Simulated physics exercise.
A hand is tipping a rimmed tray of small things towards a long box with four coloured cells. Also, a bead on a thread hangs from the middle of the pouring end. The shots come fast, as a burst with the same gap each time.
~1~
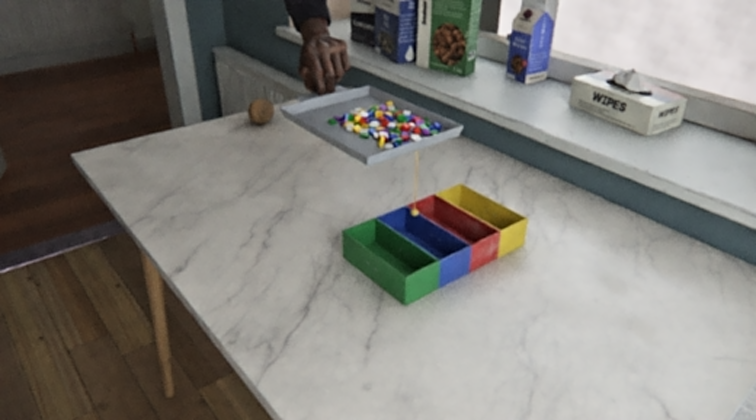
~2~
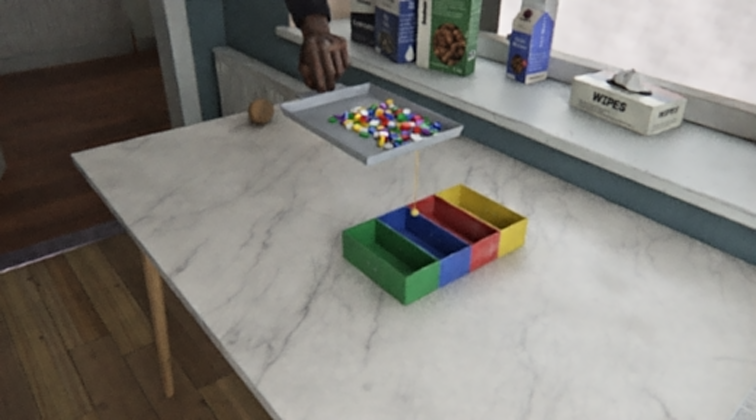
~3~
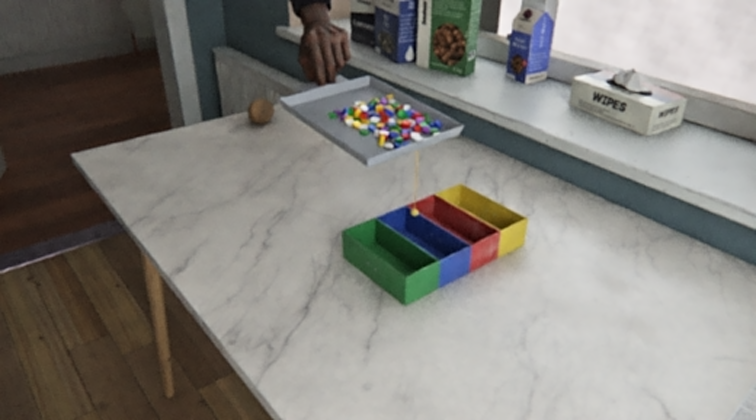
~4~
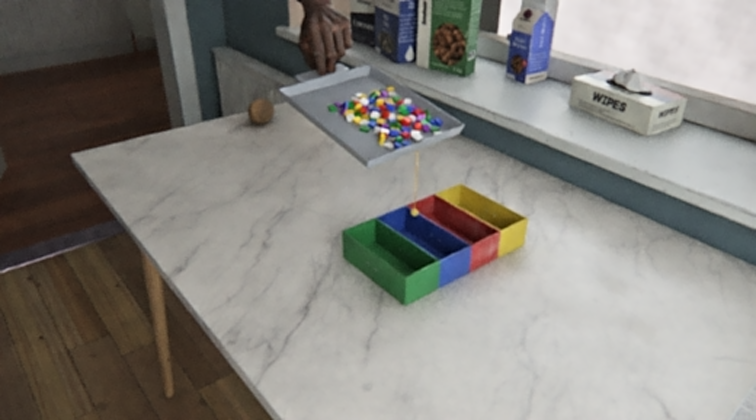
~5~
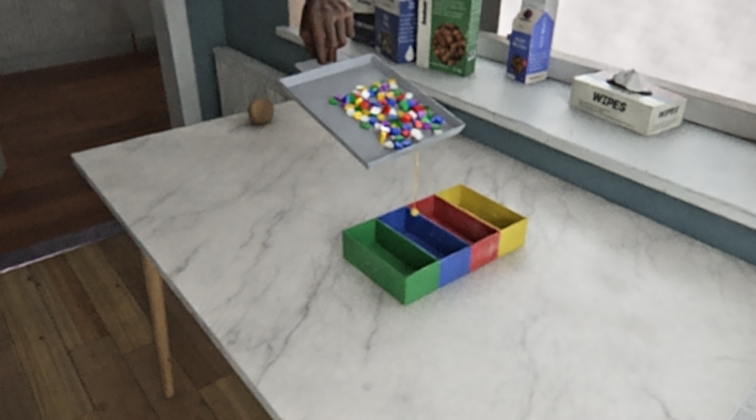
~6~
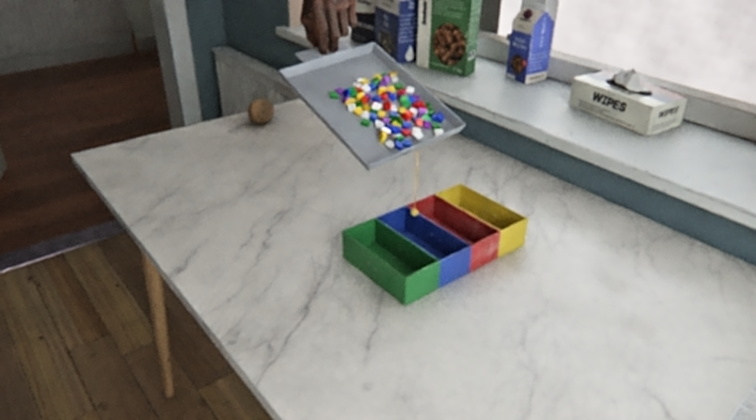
A hand gradually tilts a gray tray of small colorful pieces above a four-colored box.
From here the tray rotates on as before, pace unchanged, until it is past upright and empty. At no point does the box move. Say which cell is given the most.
The green cell is given the most.
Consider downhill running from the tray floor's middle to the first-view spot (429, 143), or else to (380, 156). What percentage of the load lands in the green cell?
In order, some 0 % and some 80 %.
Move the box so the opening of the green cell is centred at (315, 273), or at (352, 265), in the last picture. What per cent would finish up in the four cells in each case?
Roughly 90 %, then roughly 100 %.
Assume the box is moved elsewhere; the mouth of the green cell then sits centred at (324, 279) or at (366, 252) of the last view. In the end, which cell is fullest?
For the first spot the answer is the red one, and for the second spot it is blue.
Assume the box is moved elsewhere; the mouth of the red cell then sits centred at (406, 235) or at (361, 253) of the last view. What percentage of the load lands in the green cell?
First some 0, then 0 per cent.
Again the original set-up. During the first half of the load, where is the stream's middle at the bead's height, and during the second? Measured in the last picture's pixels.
At (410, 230) for the first part, then at (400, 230) for the others.
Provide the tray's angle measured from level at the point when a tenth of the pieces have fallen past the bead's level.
Angle: Close to 80°.
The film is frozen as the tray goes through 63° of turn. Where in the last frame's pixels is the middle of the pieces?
Check around (407, 139) in the last picture.
Soon, tray tipped steeply; nearly all on the tray; a stray few falling or outside the box.
A while on, tray tipped past a quarter turn; about half on the tray; a small part in the green cell; a small part in the blue cell; a stray few in the red cell; about a quarter falling or outside the box.
Towards the end, tray tipped past a quarter turn; about half in the green cell; about a third in the blue cell; a small part in the red cell; a stray few falling or outside the box.
Finally, tray tipped past a quarter turn; about half in the green cell; about a third in the blue cell; a small part in the red cell; none in the yellow cell; a stray few outside the box.
